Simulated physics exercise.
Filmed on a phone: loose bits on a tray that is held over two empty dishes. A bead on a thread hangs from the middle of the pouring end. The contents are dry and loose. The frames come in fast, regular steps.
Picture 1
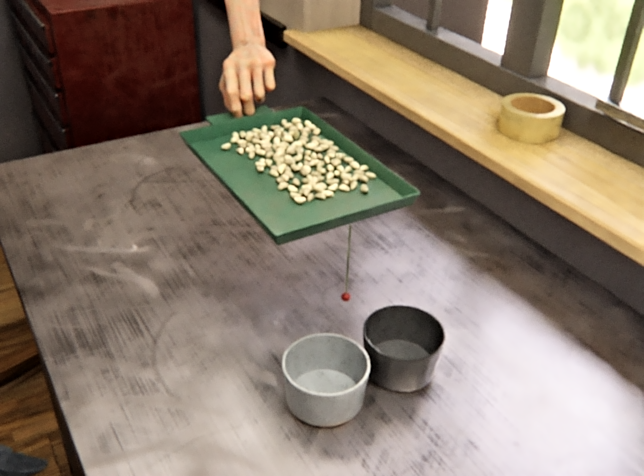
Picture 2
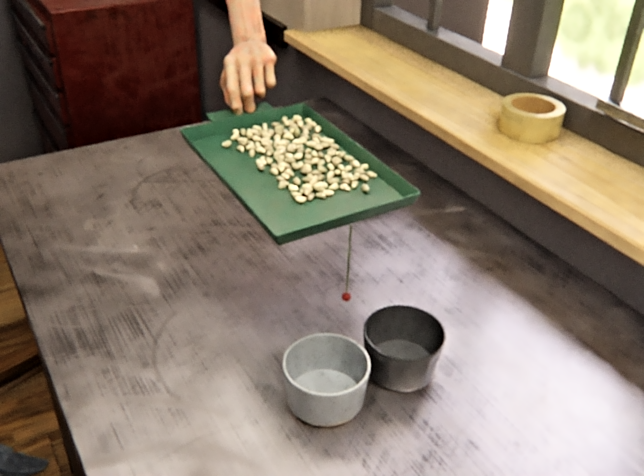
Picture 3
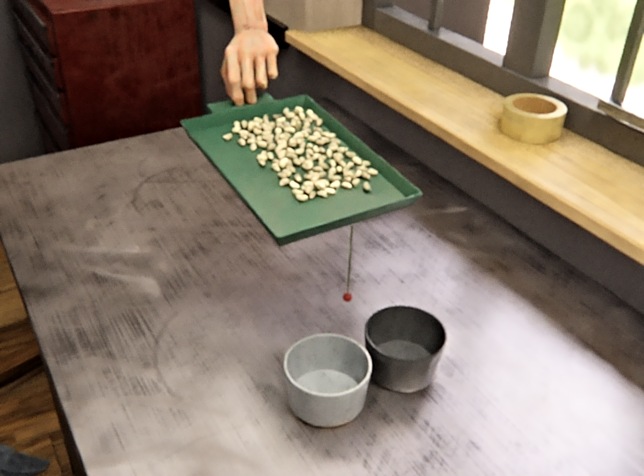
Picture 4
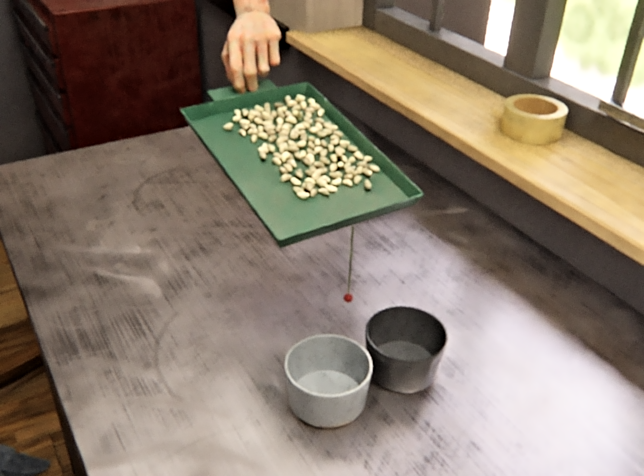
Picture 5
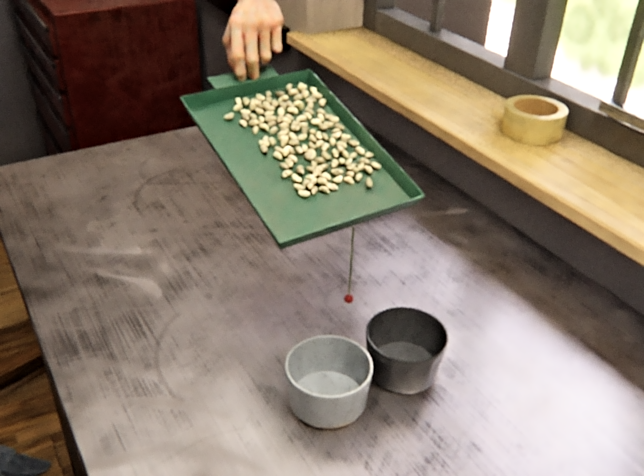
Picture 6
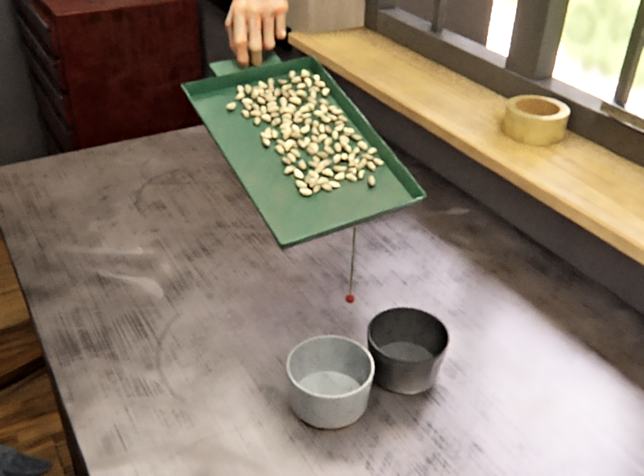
Green tray of white beans tilting gradually as a hand raises its back end above two empty dishes, bead hanging below.
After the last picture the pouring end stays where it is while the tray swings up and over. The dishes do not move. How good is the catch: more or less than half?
Caught overall: More than half.
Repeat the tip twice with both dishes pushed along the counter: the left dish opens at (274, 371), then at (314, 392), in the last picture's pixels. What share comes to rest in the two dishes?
First some 70, then 30 per cent.
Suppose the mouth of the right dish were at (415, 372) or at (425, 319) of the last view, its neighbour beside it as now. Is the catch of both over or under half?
The first try: Under half. The second: Over half.
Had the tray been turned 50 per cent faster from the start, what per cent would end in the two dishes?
About 70 per cent.
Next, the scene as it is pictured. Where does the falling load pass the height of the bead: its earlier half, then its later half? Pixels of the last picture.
At about (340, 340), then at (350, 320).
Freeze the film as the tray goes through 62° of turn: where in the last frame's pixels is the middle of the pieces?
Around (345, 219).
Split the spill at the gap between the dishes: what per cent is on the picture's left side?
Near 80 %.
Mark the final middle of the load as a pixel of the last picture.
Roughly at (344, 384).
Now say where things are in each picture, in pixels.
In the first frame, corners of the pouring end at (278, 231) and (413, 191), level; middle of the load at (298, 158), white beans; left dish at (348, 405); right dish at (427, 371); bead on its thread at (346, 297).
In the second frame, corners of the pouring end at (279, 231) and (414, 191), level; middle of the load at (299, 157).
In the third frame, corners of the pouring end at (280, 233) and (416, 192), tipped barely, lowest at the left corner; middle of the load at (300, 152).
In the fourth frame, corners of the pouring end at (281, 235) and (417, 192), tipped a little, lowest at the left corner; middle of the load at (302, 144).
In the fifth frame, corners of the pouring end at (282, 237) and (418, 193), tipped a little, lowest at the left corner; middle of the load at (303, 137).
In the sixth frame, corners of the pouring end at (284, 239) and (420, 194), tipped clearly, lowest at the left corner; middle of the load at (306, 130); left dish at (352, 408); right dish at (431, 373).
Soon, tray tipped steeply; most on the tray; a small part in the air.
A while on, tray tipped past a quarter turn; about a third on the tray; about a quarter in the left dish; about a quarter in the right dish; a small part outside both; a small part in the air.
Towards the end, tray tipped past a quarter turn; about a third in the left dish; about a third in the right dish; about a quarter outside both.
Finally, tray tipped past a quarter turn; about a third in the left dish; about a third in the right dish; about a quarter outside both.
